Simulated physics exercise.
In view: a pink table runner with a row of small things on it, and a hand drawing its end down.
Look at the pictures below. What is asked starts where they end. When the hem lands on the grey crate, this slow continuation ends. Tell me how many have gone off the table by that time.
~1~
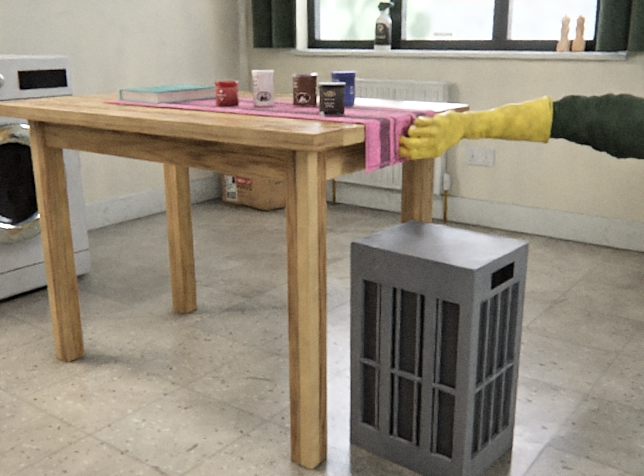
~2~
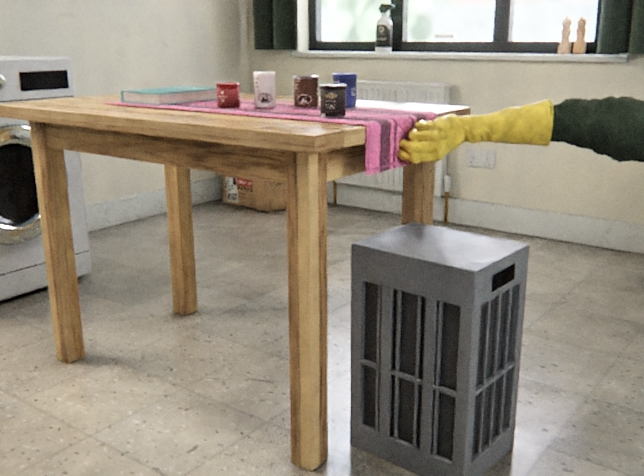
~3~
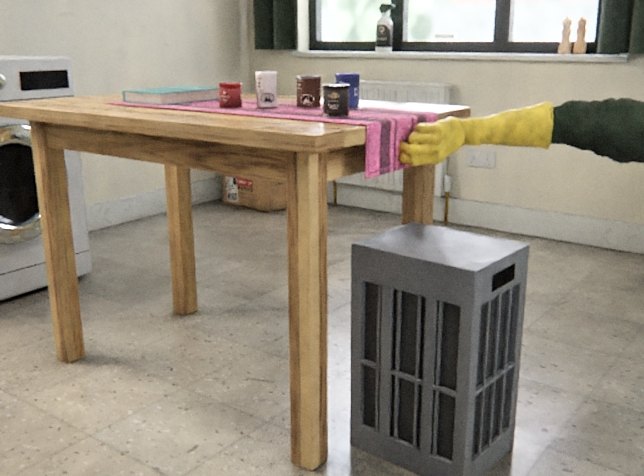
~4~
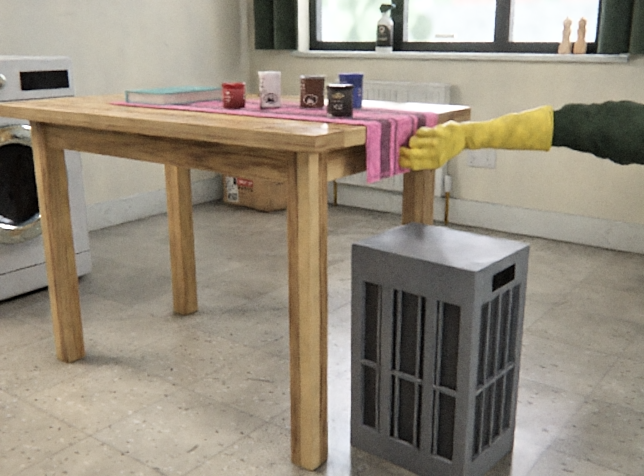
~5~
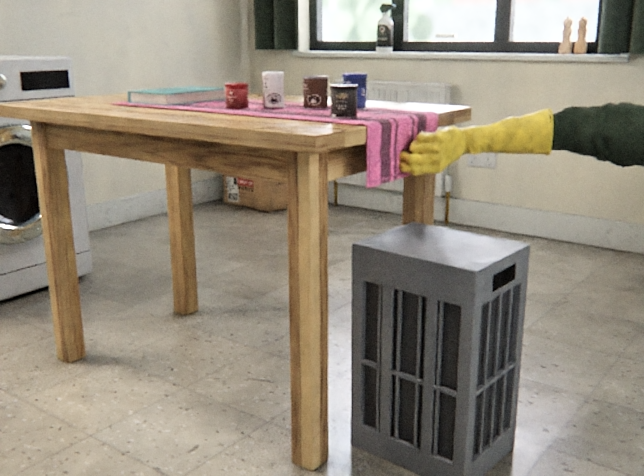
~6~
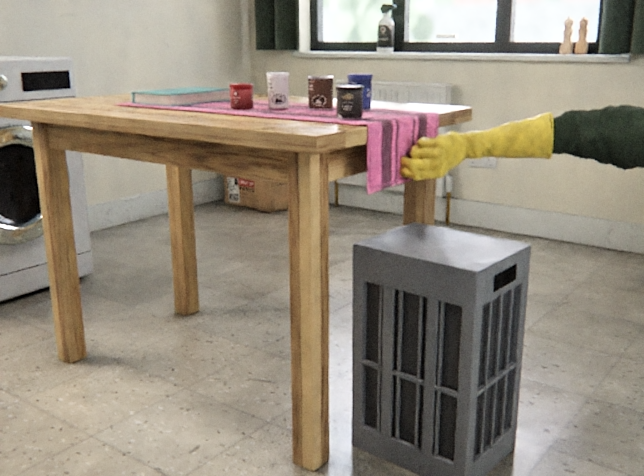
Watching it, the fallen ones add up to one, no more.
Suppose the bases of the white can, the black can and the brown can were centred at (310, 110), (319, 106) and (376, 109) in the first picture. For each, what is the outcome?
You'd see the white can hang on, the black can hang on and the brown can go down.
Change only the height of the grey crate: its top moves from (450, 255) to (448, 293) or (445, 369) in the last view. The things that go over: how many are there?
You'd get 2 and then 4.
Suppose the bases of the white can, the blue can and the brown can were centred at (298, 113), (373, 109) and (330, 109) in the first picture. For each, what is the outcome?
The white can stays put; the blue can topples down; and the brown can stays put.
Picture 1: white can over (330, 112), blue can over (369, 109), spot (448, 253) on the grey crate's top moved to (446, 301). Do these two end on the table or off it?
Result: White can gone, blue can gone.
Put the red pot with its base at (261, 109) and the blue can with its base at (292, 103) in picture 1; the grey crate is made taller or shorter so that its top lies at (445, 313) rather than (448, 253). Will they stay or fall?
Red pot: Still up. Blue can: Still up.
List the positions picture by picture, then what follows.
Hem (365, 173); black can (332, 83); blue can (343, 72); brown can (305, 74); white can (263, 71); red pot (227, 82); top of the crate (448, 253), in the first frame.
Hem (366, 175); black can (333, 85), in the second frame.
Hem (365, 178); blue can (348, 74), in the third frame.
Hem (368, 183); brown can (312, 76); top of the crate (449, 254), in the fourth frame.
Hem (367, 188); white can (273, 72), in the fifth frame.
Hem (368, 194); black can (350, 86); blue can (360, 74); brown can (321, 77); white can (278, 73); red pot (241, 84), in the sixth frame.
Soon after, hem near (405, 219); all still up.
After that, hem on the crate; black can gone.
In the end, hem on the crate; black can gone. It carries off one.
